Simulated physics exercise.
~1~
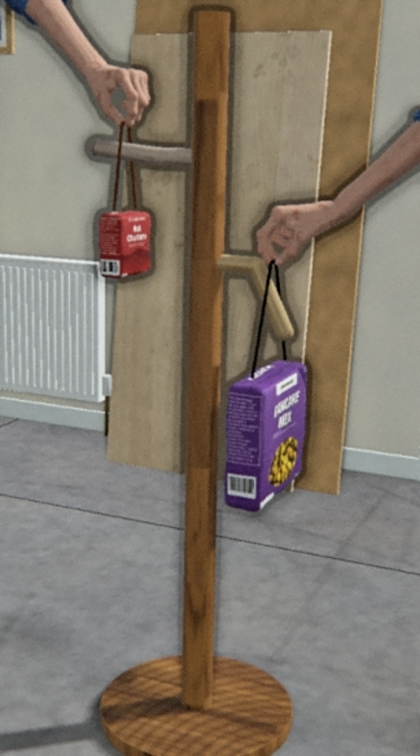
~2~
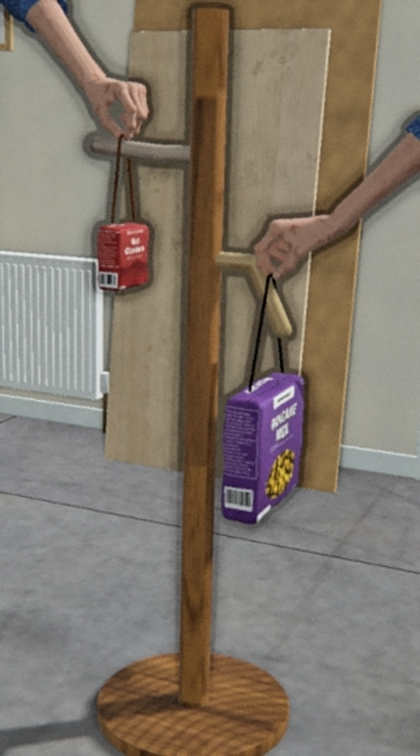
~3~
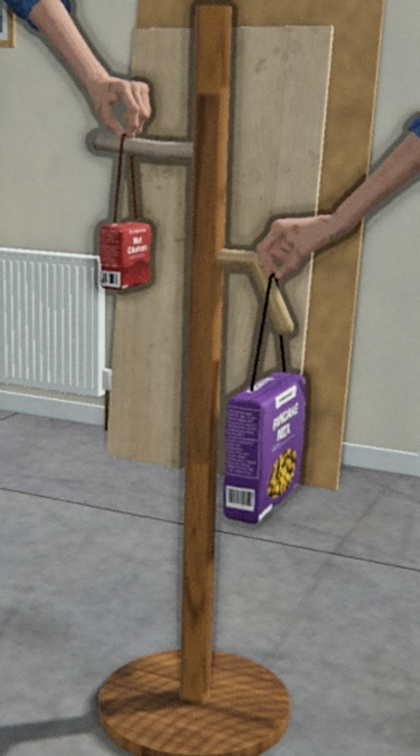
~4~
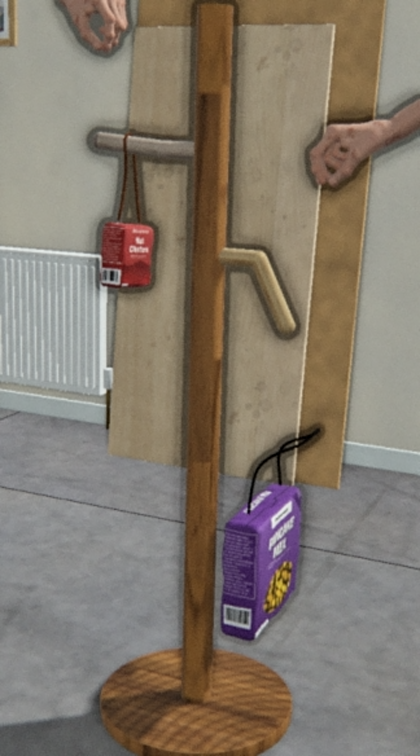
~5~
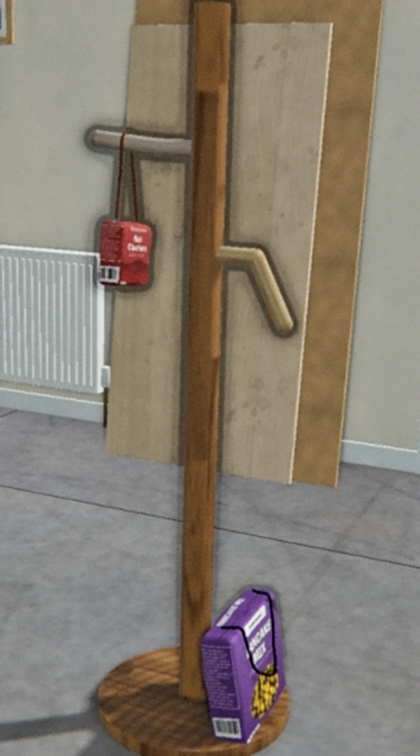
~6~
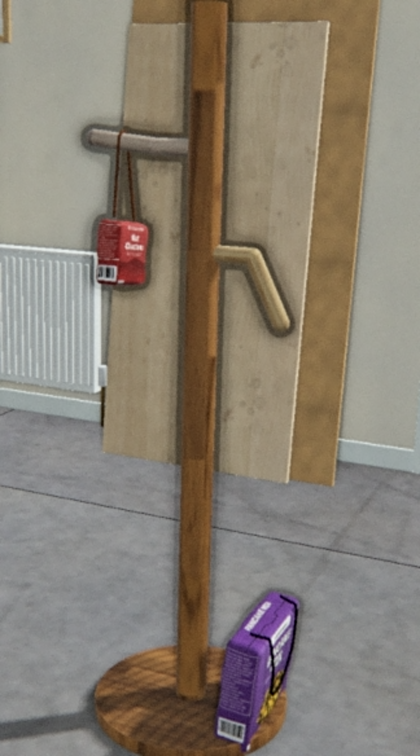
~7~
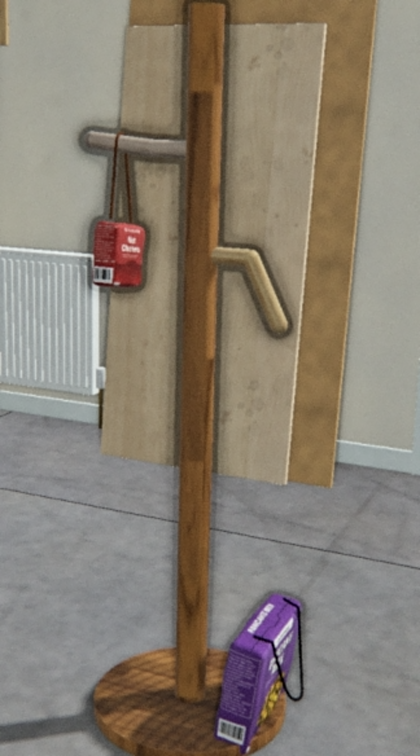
A small red pouch and a larger purple bag are lowered by two hands onto the pegs of a wooden stand, the pouch on the straight left peg and the bag on the bent, downward-sloping right one. Both hands let go and draw back. The red pouch stays hanging by its loop, but the purple bag slips off its peg and drops, its cord trailing above it. It lands on the round base, shifts slightly to the right and comes to rest tilted at the edge, while the pouch still hangs.
